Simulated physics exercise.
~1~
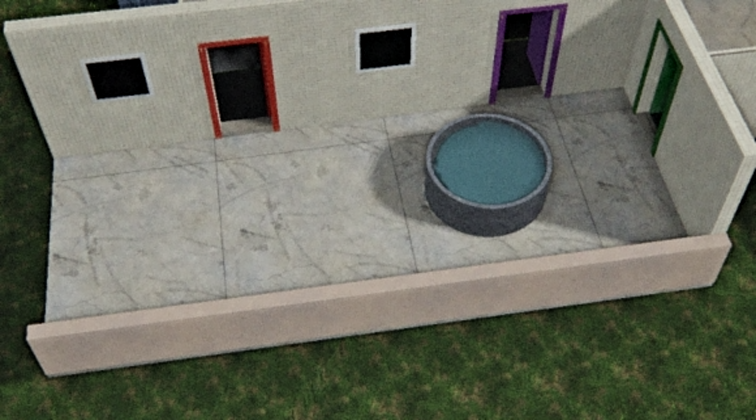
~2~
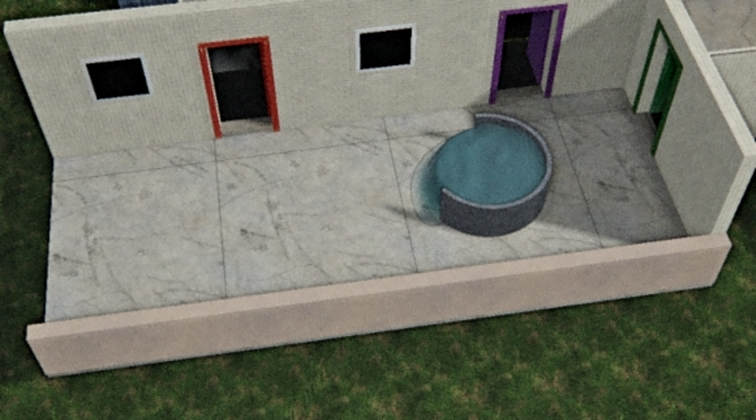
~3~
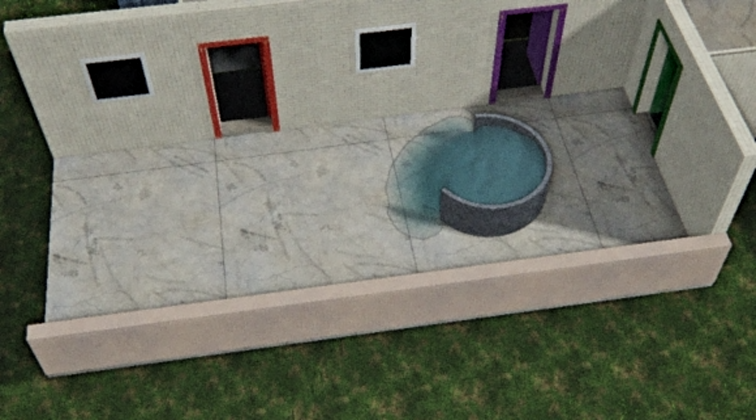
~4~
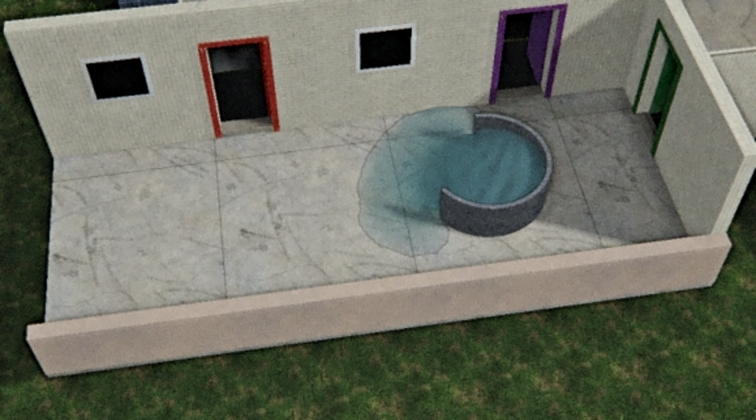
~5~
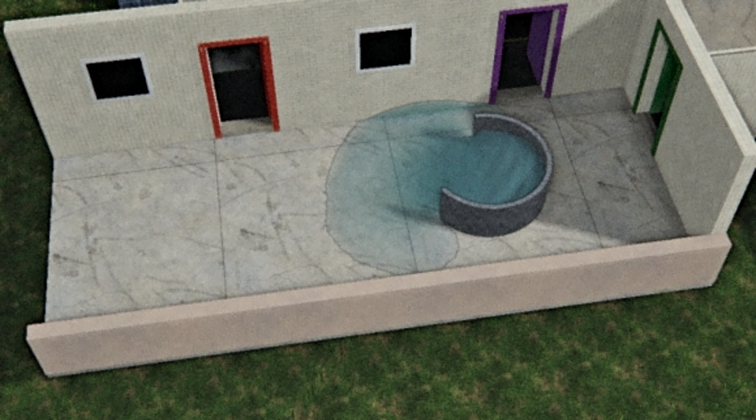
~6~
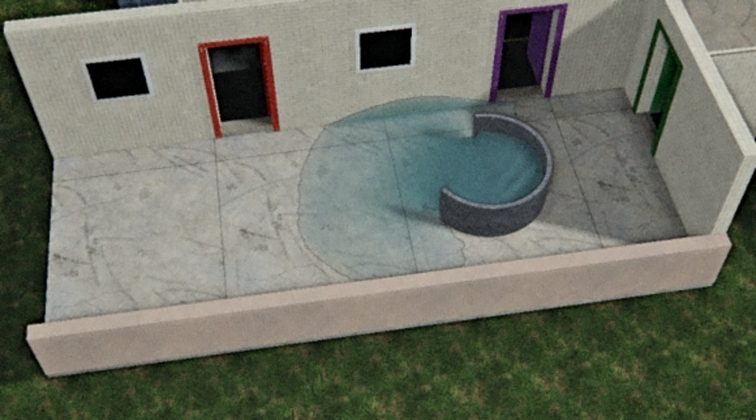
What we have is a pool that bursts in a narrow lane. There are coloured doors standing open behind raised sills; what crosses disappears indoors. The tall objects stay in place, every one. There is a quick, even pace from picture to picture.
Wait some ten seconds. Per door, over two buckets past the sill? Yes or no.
Purple door no, green door no, red door no.
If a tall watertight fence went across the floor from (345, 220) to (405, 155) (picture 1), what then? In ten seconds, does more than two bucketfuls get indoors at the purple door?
Note - purple door, result: Safe.
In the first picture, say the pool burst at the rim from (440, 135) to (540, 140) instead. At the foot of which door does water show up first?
The one in purple.
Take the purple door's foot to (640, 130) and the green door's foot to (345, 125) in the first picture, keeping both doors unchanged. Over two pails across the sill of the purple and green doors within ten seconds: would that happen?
Well, the purple door comes up short, but the green door tops the limit.
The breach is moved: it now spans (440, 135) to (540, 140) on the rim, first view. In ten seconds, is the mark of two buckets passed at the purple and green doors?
As it turns out, the purple one rises above while the green one rises above.
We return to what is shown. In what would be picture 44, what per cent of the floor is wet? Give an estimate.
Near 70 in a hundred.
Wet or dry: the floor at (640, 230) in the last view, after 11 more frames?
By then I'd expect it to be not yet wet.
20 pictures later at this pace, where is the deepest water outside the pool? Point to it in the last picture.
At about (381, 137).
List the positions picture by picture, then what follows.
The first picture shows still water in the round pool at (488, 162).
In the second picture, water pours out at (433, 165) and has run to a hidden place.
In the third picture, the front is at a hidden place, out from the gap at (432, 166).
In the fourth picture, water pours out at (432, 168) and has run to (470, 108).
In the fifth picture, water pours out at (432, 168) and has run to (365, 259).
In the sixth picture, the front is at (314, 247), out from the gap at (432, 169).
A moment on, water covers 40 % of the floor; the purple door wet at the sill, nothing in, the green door not reached, the red door wet at the sill, nothing in.
Next, water covers 60 % of the floor; the purple door wet at the sill, nothing in, the green door not reached, the red door wet at the sill, nothing in.
Then, water covers 70 % of the floor; the purple door wet at the sill, nothing in, the green door wet at the sill, nothing in, the red door under two buckets in.
Later, water covers 70 % of the floor; the purple door wet at the sill, nothing in, the green door wet at the sill, nothing in, the red door under two buckets in.
In the end, water covers 65 % of the floor; the purple door wet at the sill, nothing in, the green door wet at the sill, nothing in, the red door under two buckets in.
